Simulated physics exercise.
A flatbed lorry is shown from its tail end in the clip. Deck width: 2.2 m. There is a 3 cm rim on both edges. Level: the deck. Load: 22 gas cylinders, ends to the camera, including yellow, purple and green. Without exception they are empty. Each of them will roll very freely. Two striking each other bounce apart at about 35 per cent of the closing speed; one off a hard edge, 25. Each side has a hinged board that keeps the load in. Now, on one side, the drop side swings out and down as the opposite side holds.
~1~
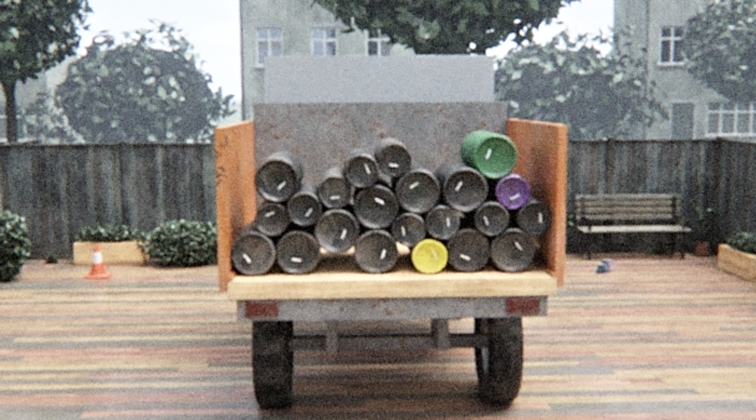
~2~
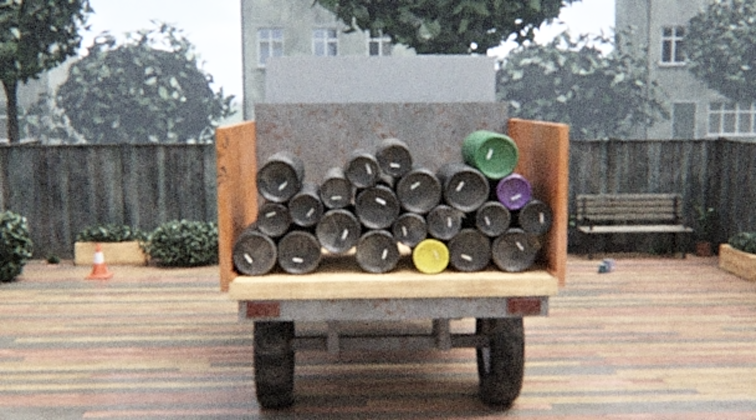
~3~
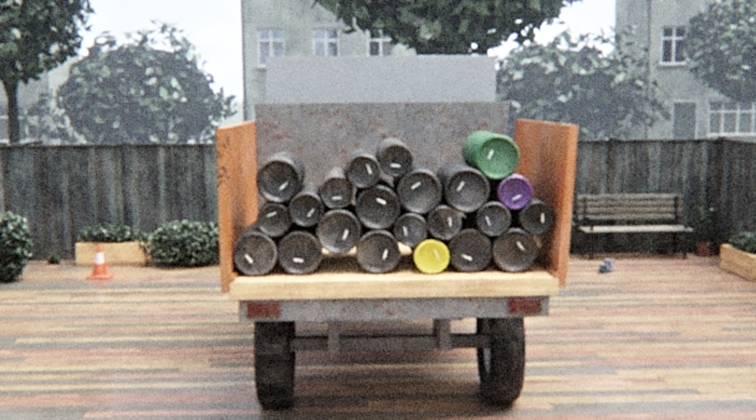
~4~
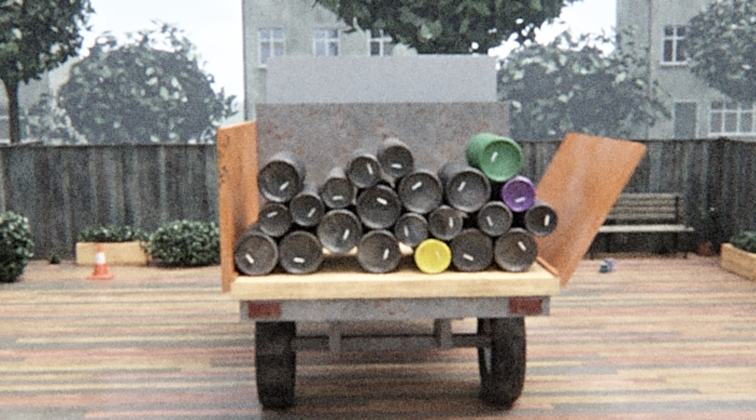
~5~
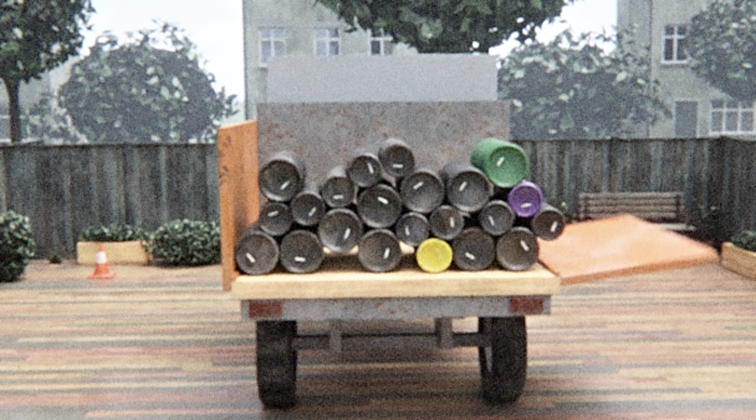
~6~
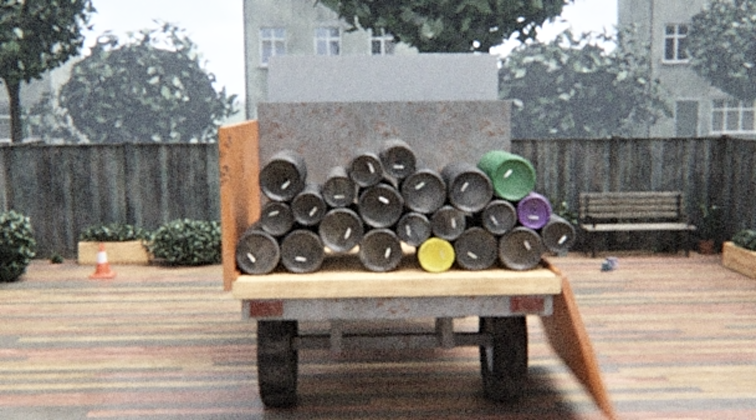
A flatbed trailer stacked with dark cylinders, its right side board swinging outward and down as the right-hand cylinders shift slightly rightward.
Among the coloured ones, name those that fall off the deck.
Yellow: Not among them, purple: Among them, green: Among them.
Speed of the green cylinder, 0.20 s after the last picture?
Speed: Approx. 1.0 m/s.
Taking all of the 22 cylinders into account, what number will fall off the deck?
Count of them: 9.
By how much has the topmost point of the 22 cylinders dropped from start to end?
About 20 cm.
Another 0.2 s on from the last picture, yellow is on the deck, 80 cm from the right edge, rolling right; purple is dropping off the right side; green is up on others, 15 cm from the right edge, rolling right; 2 off so far.
Another 0.4 s on from the last picture, yellow is on the deck, 75 cm from the right edge, rolling right; purple is dropping off the right side; green is up on others, 5 cm from the right edge, rolling right; 2 off so far.
Another 0.6 s on from the last picture, purple is dropping off the right side; green is dropping off the right side; still the same for yellow; 3 off so far.
In the end (7.3 s after the last picture), yellow is on the deck, 10 cm from the right edge; purple is on the ground to the right; green is on the ground to the right; 9 off so far.
